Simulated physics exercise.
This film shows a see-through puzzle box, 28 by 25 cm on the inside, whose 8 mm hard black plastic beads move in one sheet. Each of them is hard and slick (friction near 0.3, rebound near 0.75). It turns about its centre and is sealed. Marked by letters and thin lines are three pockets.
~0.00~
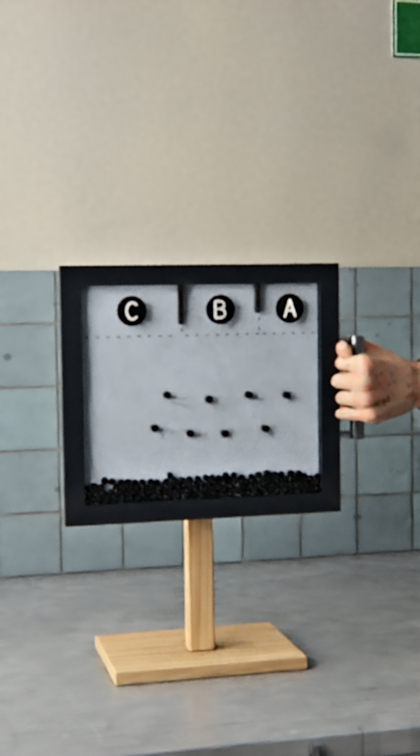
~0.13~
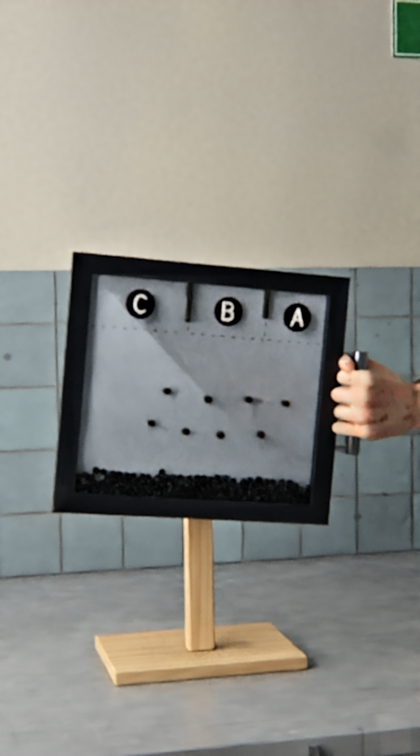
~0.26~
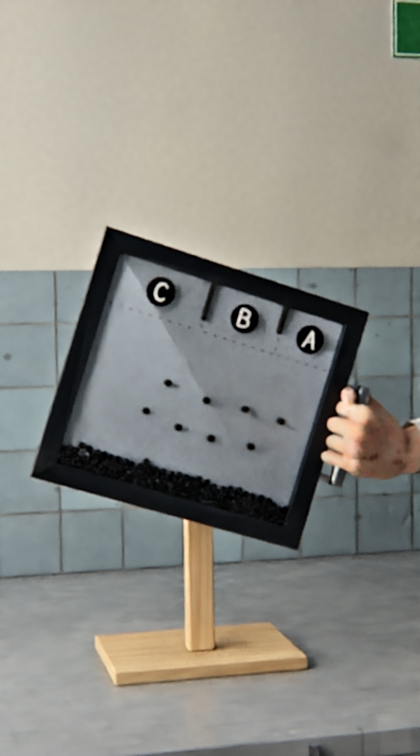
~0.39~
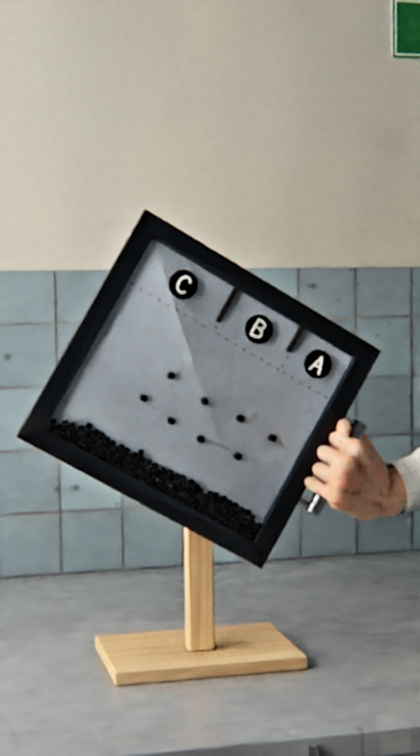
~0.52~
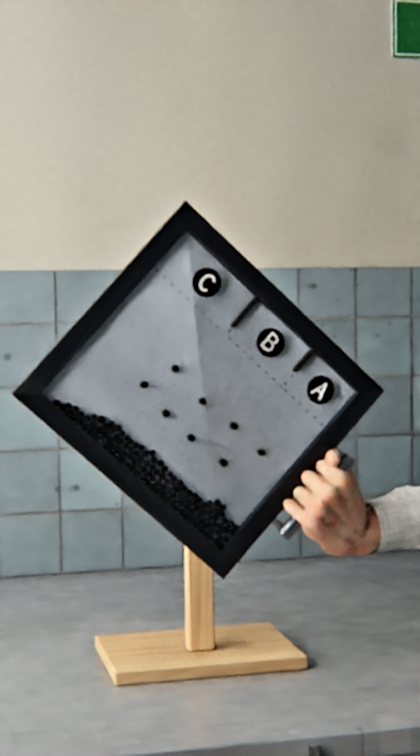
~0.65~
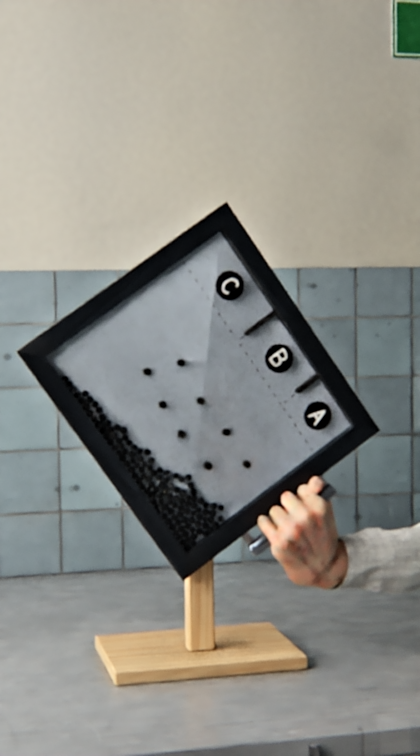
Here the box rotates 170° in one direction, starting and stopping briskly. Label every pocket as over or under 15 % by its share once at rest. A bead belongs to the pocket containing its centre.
A over, B over, C under 15 %.
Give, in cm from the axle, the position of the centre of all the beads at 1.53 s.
Offset approx. 8 cm left, 10 cm below.
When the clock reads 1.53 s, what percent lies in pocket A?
About 35 % of the load.
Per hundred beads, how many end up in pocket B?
Some 30 per cent.
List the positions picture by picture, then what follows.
Level; about 120 beads; load centre (205, 487); top bead (170, 475); A (290, 308), B (220, 310), C (132, 311), in the first picture.
Turned 6° clockwise; load centre (195, 487); top bead (96, 470); 8 fixed pegs, one at (151, 423), in the second picture.
Turned 18° clockwise; load centre (176, 483); top bead (82, 446); wall ends (203, 318), (279, 332), in the third picture.
Turned 31° clockwise; load centre (163, 479); top bead (53, 422), in the fourth picture.
Turned 43° clockwise; load centre (158, 477); top bead (57, 402), in the fifth picture.
Turned 56° clockwise; load centre (157, 481); top bead (65, 379); A (318, 416), B (279, 358), C (230, 286), in the sixth picture.
By 1.09 s, it stands 98° clockwise; the beads' middle is 7 cm left of and 11 cm below the centre; nothing in the marked areas.
By 1.53 s, it stands 140° clockwise; the beads' middle is 8 cm left of and 10 cm below the centre; A 35 %.
By 1.91 s, it stands 170° clockwise; the beads' middle is 8 cm left of and 10 cm below the centre; A 55 %, B 15 %.
All still by 2.8 s, it stands 170° clockwise; A 55 %, B 30 %, C 0 %, elsewhere 15 %.
